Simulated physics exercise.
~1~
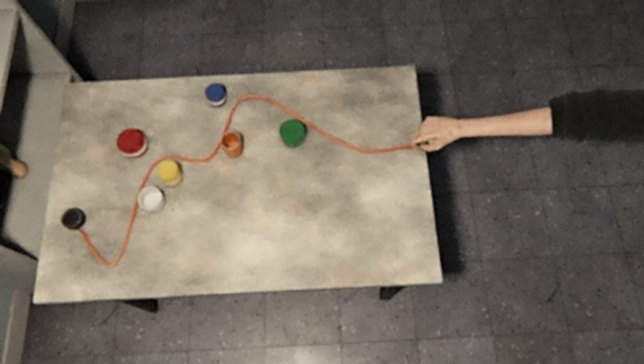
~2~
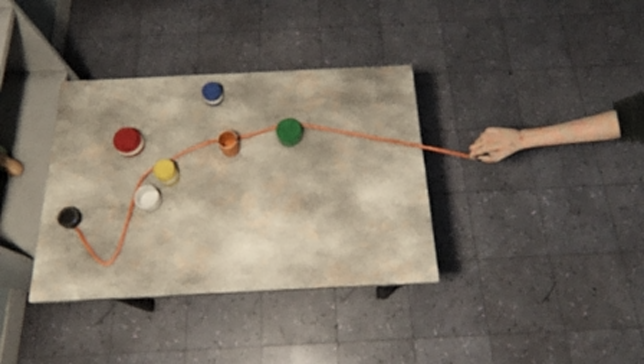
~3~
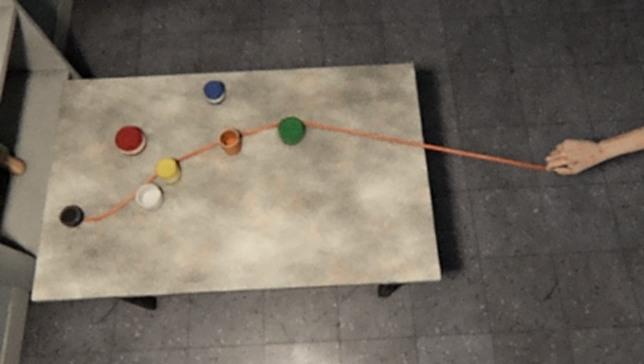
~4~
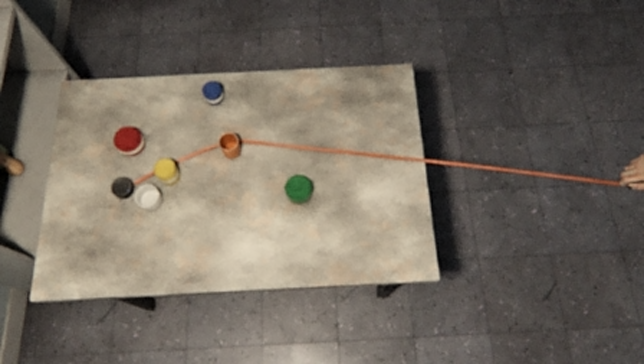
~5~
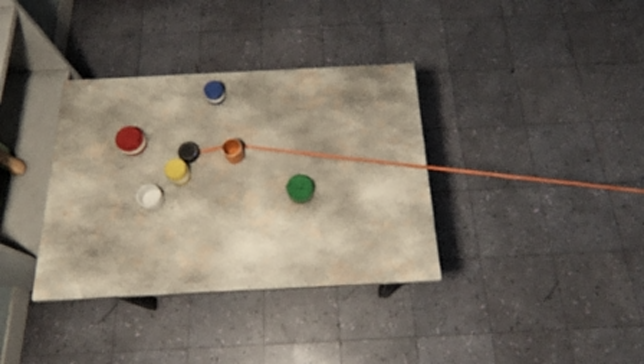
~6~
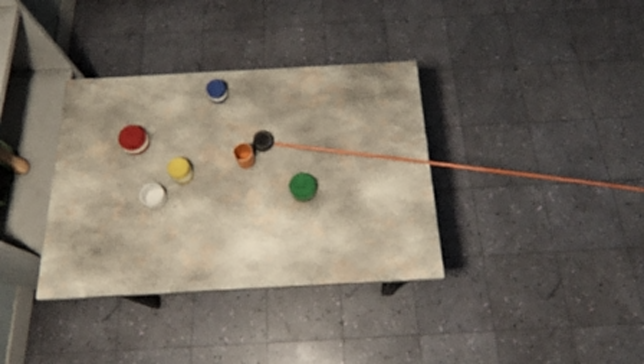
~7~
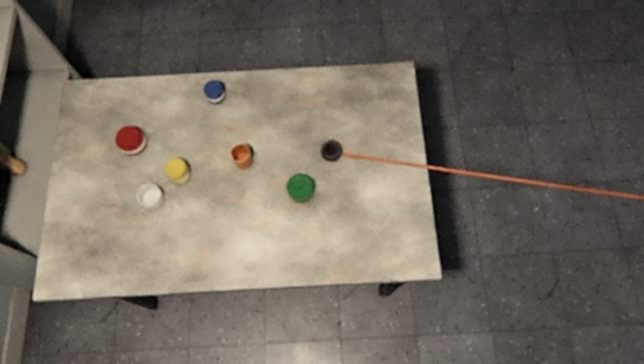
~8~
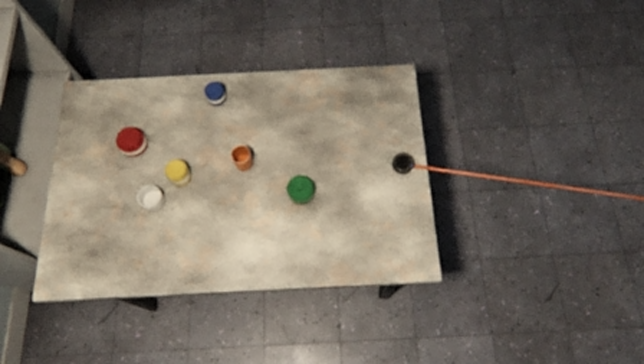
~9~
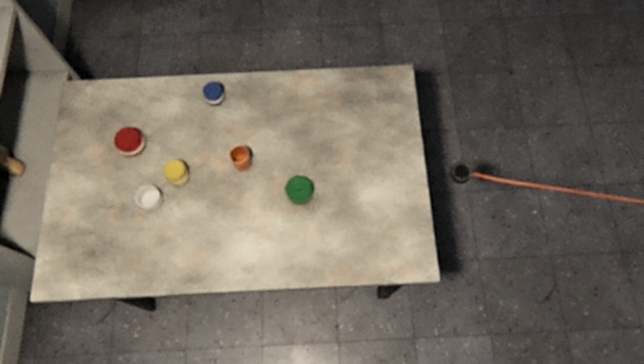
An orange wire, drawn rightwards by a hand across a table, straightens and shifts the green pot downwards, then drags the black lamp base past the yellow tin and orange mug, nudging both slightly, until the base slides off the right edge while the other items stay standing.
